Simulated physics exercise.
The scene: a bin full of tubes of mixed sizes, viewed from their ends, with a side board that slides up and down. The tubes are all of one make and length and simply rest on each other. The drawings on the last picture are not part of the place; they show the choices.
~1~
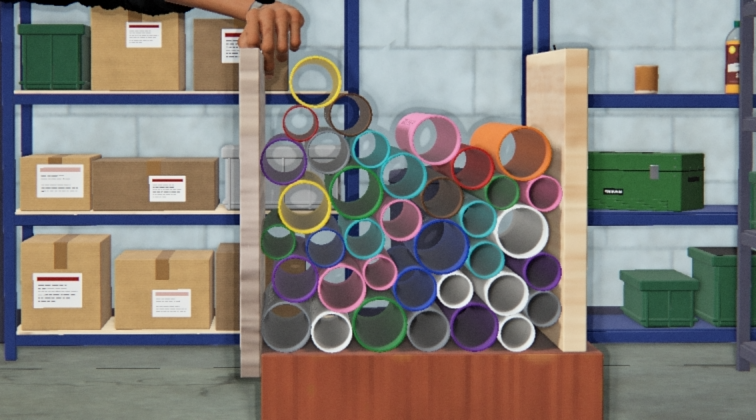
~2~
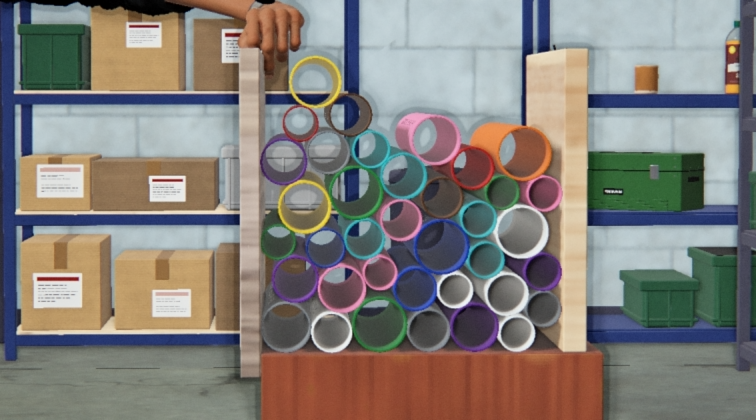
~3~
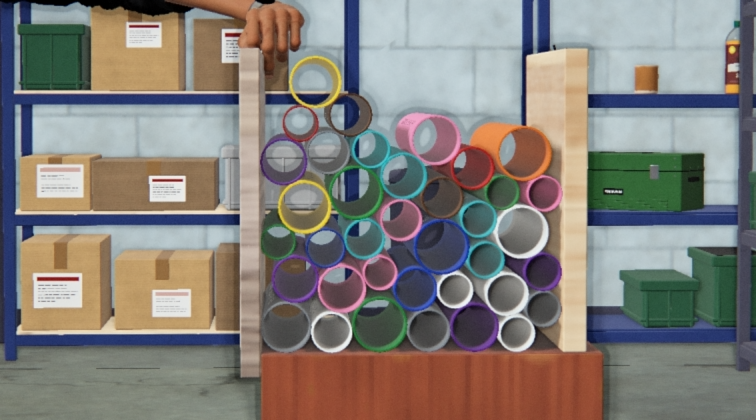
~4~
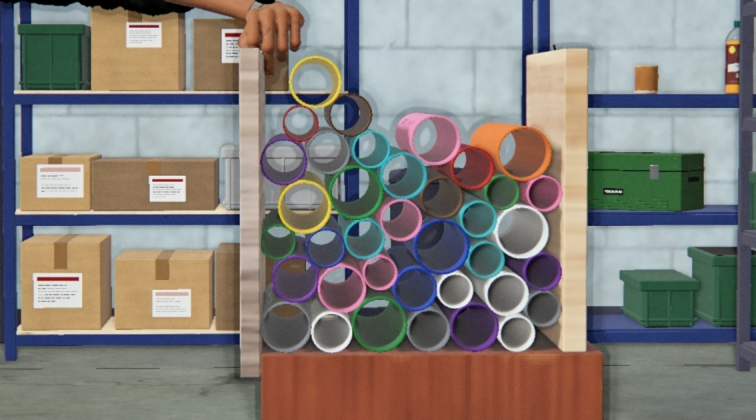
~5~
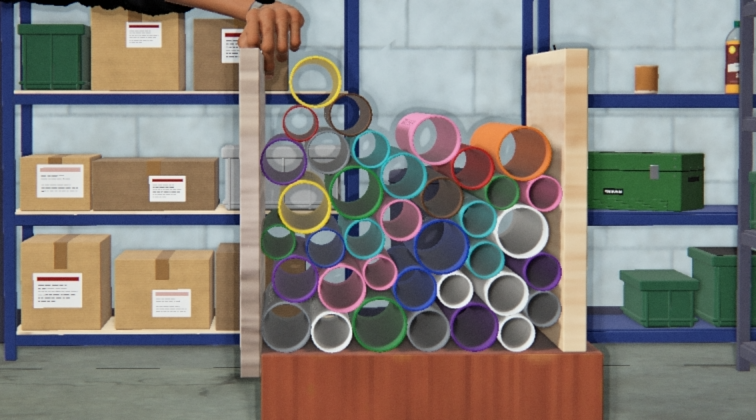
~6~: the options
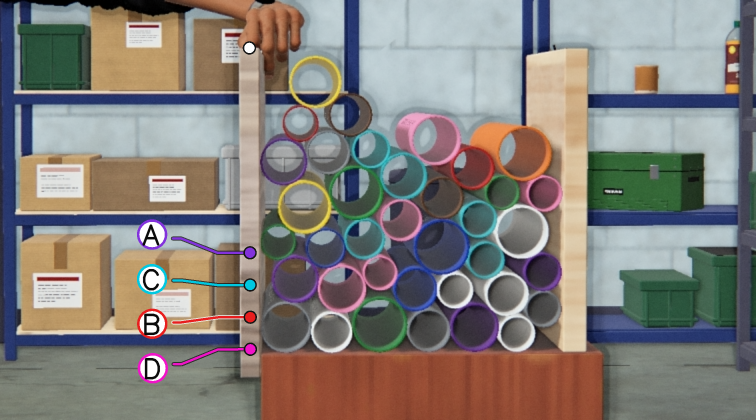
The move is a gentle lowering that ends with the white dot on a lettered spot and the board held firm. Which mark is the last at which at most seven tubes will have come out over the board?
Stop at C.
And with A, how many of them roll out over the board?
At A the number is three.
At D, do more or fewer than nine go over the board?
At D, more than nine.
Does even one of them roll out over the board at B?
Yes, at B.
On the marked copy, A at (250, 253); B at (250, 317); C at (250, 285); D at (250, 349); the white dot at (249, 48).
With C. Early on, top of the board (260, 147).
Further on, top of the board (261, 257).
At the end, top of the board (261, 284), seven out over the board.
As for the rest, A three out over the board; B more than seven out over the board; D more than seven out over the board.
